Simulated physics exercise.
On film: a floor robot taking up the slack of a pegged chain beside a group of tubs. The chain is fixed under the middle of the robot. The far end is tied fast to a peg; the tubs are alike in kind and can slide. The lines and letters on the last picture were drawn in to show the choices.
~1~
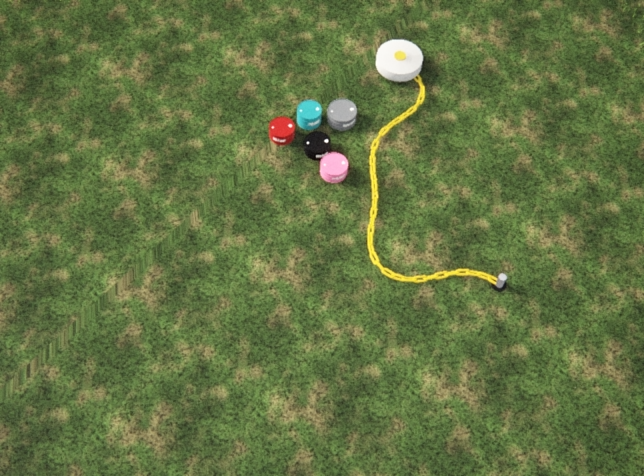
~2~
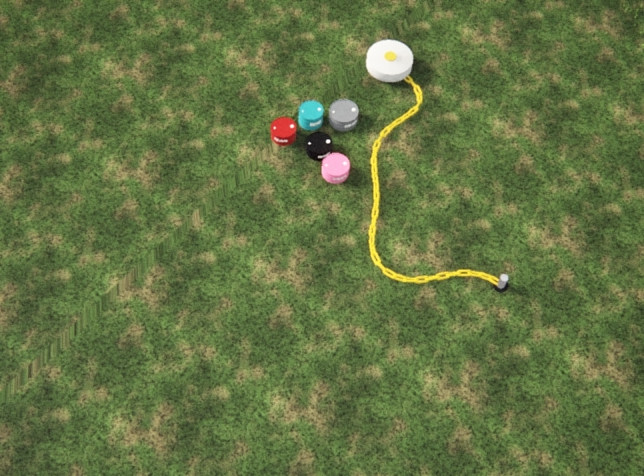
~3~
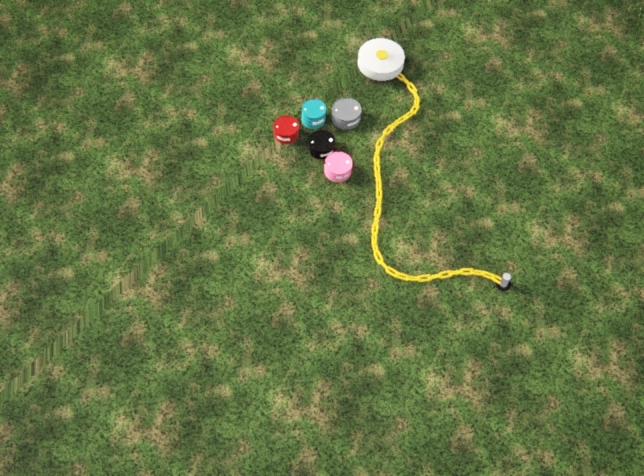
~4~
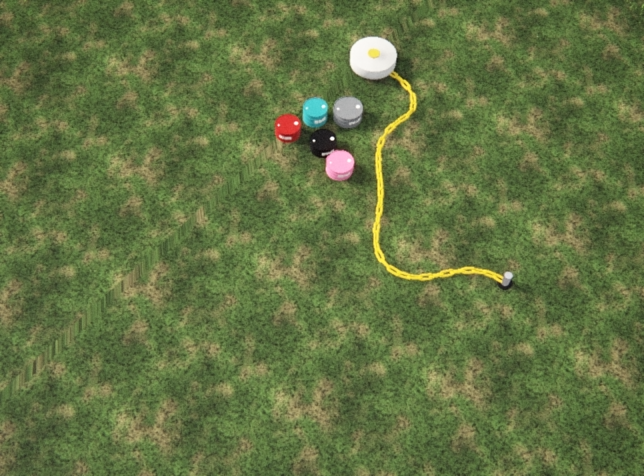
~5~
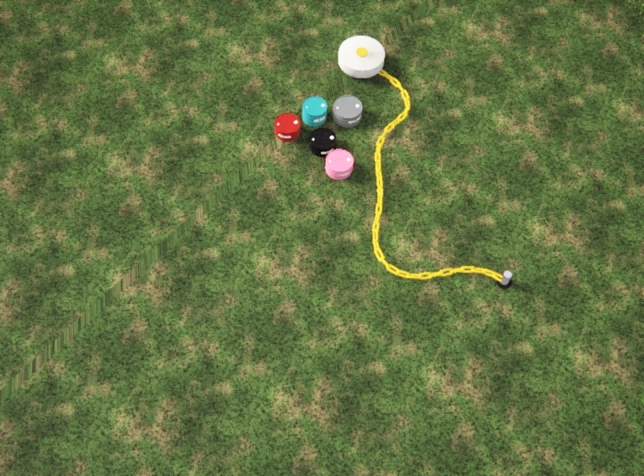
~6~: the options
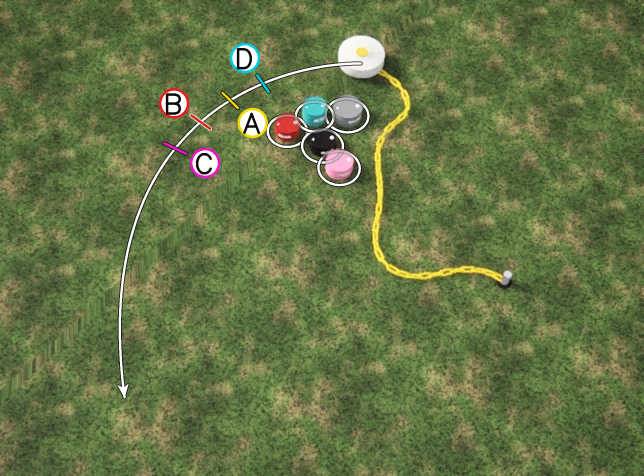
A round white robot slid slowly to the left across the grass, drawing the top of a yellow chain with it, while the five colored tubs below and the pegged far end barely shifted.
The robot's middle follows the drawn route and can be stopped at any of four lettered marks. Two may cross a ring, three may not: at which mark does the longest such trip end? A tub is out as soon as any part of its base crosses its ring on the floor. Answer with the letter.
B.
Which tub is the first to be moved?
Grey.
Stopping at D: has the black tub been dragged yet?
No.
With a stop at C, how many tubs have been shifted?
Four.
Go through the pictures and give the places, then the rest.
Black tub (317, 146); grey tub (342, 115); pink tub (334, 168), in the first frame.
Robot (389, 62); turquoise tub (311, 116), in the second frame.
Robot (381, 60); red tub (286, 130), in the third frame.
Robot (373, 59); grey tub (348, 112), in the fourth frame.
Robot (361, 58); turquoise tub (315, 112); peg (506, 278); red tub (287, 127), in the fifth frame.
On the marked copy, A at (230, 100); B at (201, 122); C at (175, 148); D at (263, 84); the route from (361, 63) via (164, 163) to (125, 397).
Taking B. A third of the way, robot (300, 66).
Two thirds of the way, robot (242, 88).
When it is over, robot (200, 117); grey tub (340, 120); one over the rings.
As for the rest, A is within the limit but short; C has four over the rings; D is within the limit but short.
